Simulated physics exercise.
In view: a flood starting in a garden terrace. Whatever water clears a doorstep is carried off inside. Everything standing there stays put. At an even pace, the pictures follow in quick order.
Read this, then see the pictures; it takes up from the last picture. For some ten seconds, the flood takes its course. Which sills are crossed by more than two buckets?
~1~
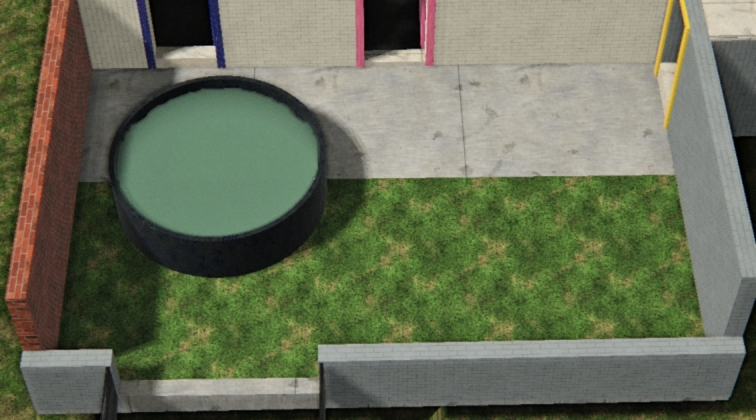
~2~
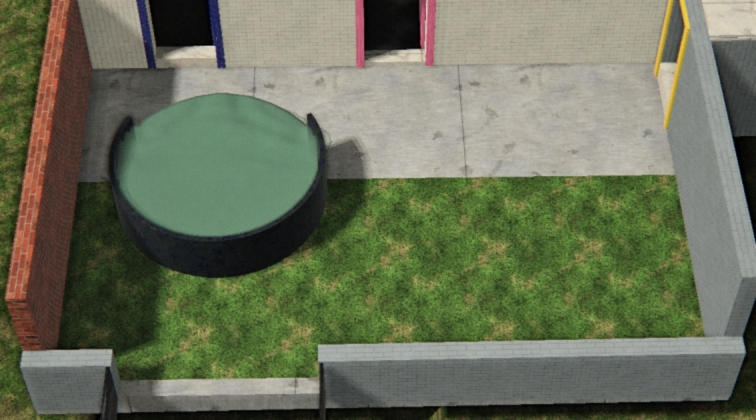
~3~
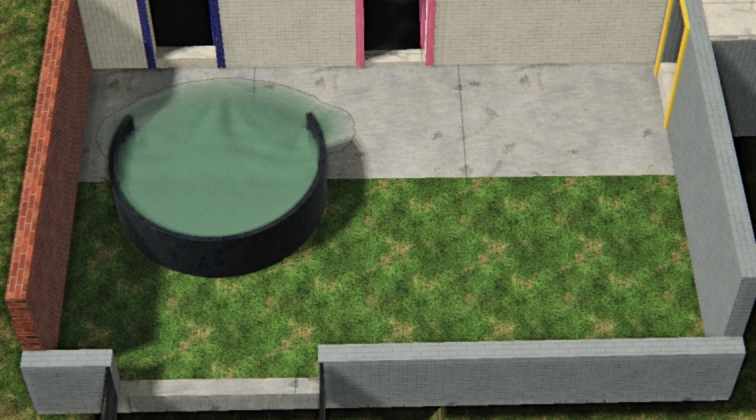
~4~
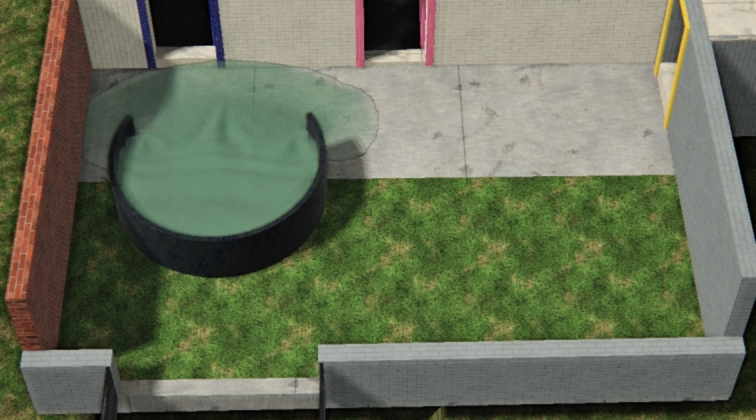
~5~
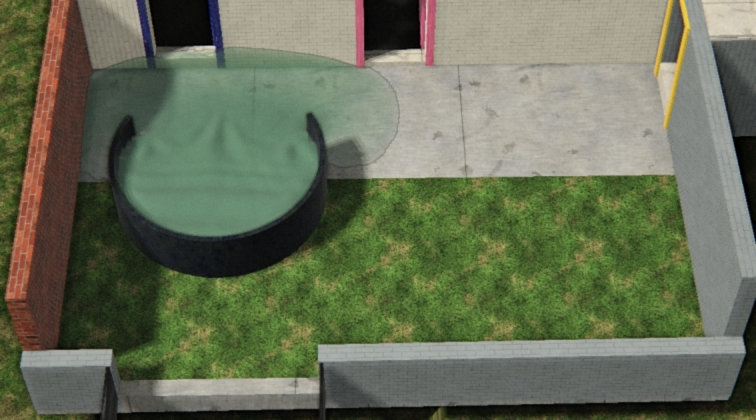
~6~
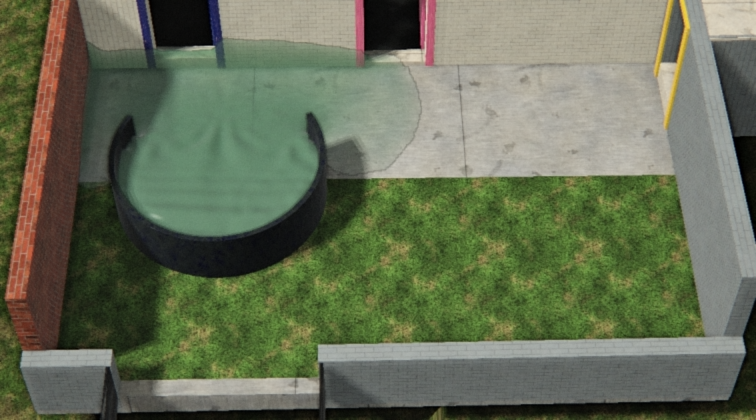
Outcome: Blue door: Overshoots, pink door: Overshoots, yellow door: Does not overshoot.
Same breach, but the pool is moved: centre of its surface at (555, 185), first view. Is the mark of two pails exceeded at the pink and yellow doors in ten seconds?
Looking at each door, the pink one goes past the limit and the yellow one goes past the limit.
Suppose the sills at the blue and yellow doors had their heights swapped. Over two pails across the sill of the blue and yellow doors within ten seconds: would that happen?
One by one: Blue door overshoots, yellow door overshoots.
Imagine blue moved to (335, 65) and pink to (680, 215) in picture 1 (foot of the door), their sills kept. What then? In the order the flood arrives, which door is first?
My pick is the door marked blue.
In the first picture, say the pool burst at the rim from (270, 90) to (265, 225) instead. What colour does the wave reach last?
It would be the blue door.
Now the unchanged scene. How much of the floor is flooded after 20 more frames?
Estimate: Near 60 %.
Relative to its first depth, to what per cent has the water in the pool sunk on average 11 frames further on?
Estimate: Around 36 per cent.
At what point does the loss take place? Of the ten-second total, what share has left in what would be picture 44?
About 80 %.
A moment on, water covers 25 % of the floor; the blue door over two buckets in, the pink door over two buckets in, the yellow door not reached.
Next, water covers 35 % of the floor; the blue door far over two buckets in, the pink door over two buckets in, the yellow door wet at the sill, nothing in.
Then, water covers 60 % of the floor; the blue door far over two buckets in, the pink door far over two buckets in, the yellow door wet at the sill, nothing in.
Later, water covers 85 % of the floor; the blue door far over two buckets in, the pink door far over two buckets in, the yellow door wet at the sill, nothing in.
In the end, water covers 100 % of the floor; the blue door far over two buckets in, the pink door far over two buckets in, the yellow door wet at the sill, nothing in.
